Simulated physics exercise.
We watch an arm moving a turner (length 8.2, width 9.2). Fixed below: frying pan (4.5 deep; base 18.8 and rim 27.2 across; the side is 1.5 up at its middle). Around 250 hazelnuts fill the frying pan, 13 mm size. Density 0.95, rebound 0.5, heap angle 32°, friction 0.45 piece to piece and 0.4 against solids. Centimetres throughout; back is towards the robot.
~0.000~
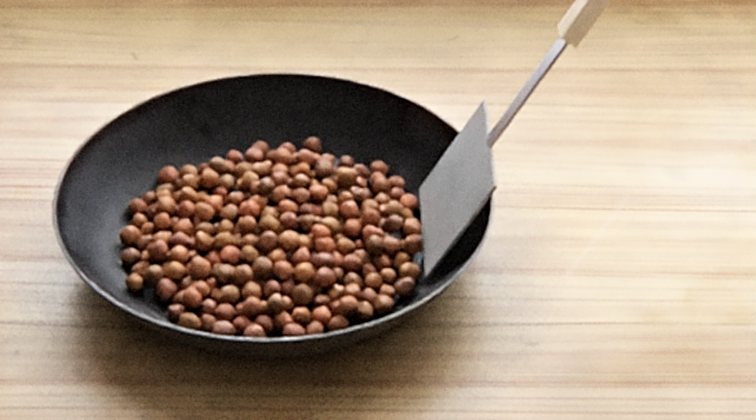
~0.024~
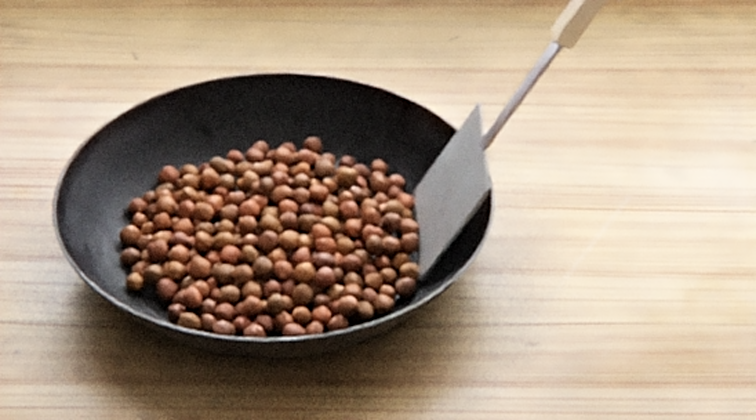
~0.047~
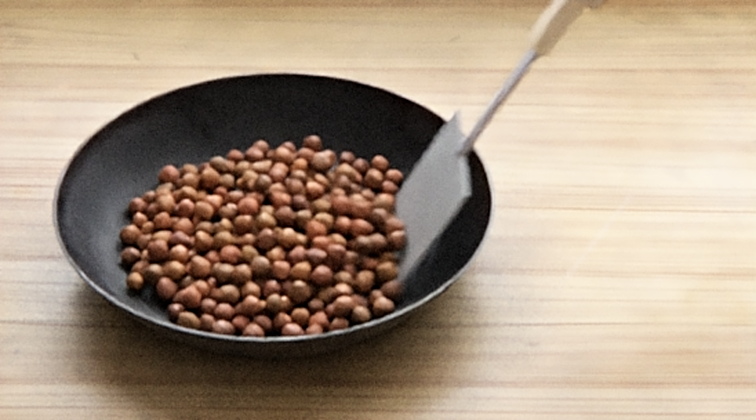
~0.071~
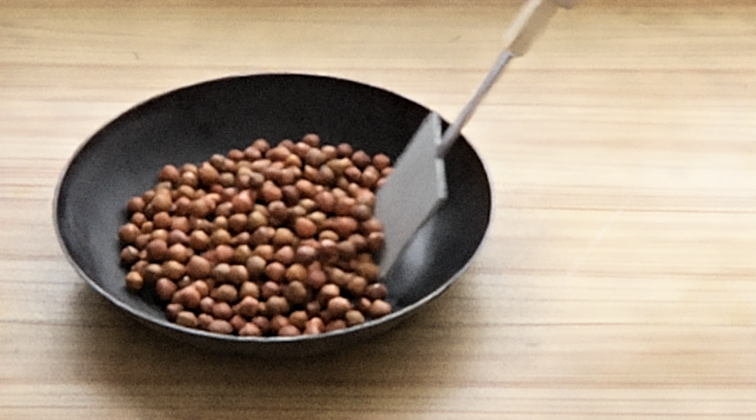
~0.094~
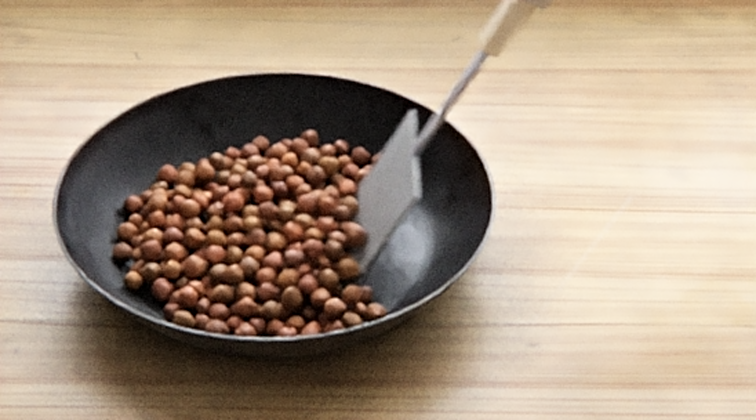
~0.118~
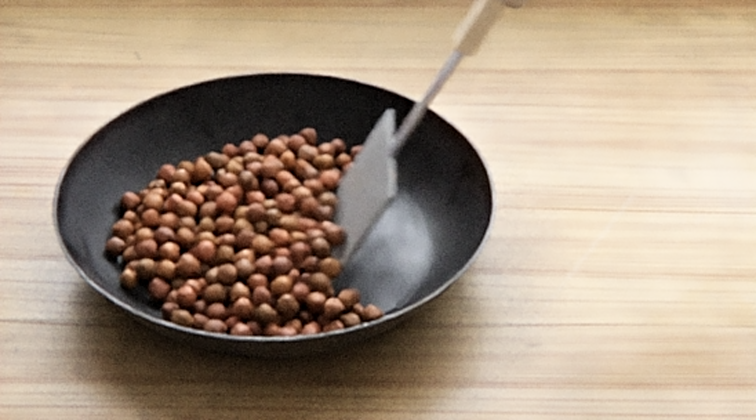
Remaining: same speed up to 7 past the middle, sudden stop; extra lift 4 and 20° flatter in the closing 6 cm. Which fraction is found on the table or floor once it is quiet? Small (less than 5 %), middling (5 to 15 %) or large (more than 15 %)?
Answer: Small; less than 5 % of the hazelnuts finish on the table or floor.
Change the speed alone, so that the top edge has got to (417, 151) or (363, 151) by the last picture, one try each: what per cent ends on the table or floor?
About 0 and 5 per cent.
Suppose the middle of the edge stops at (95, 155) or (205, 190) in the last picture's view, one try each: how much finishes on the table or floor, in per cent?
About 20 and 0 per cent.
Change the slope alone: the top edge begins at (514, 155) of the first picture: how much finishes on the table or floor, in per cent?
Some 0 per cent.
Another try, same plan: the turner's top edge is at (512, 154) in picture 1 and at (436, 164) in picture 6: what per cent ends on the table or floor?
About 0 per cent.
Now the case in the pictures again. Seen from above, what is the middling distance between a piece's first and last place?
About 4 cm.
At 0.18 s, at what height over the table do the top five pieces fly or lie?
Roughly 3 cm.
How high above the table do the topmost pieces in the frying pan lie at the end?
Roughly 4.5 cm.
After 0.18 s, sloping 62°, highest piece 4 above the table; 250 in the frying pan.
After 0.23 s, sloping 52°, highest piece 5 above the table; 250 in the frying pan.
After 0.46 s, sloping 42°, highest piece 5 above the table; 250 in the frying pan.
After 1.51 s, sloping 42°, highest piece 4 above the table; 250 in the frying pan.
In the end, 250 in the frying pan. That is 0 % on the table or floor.
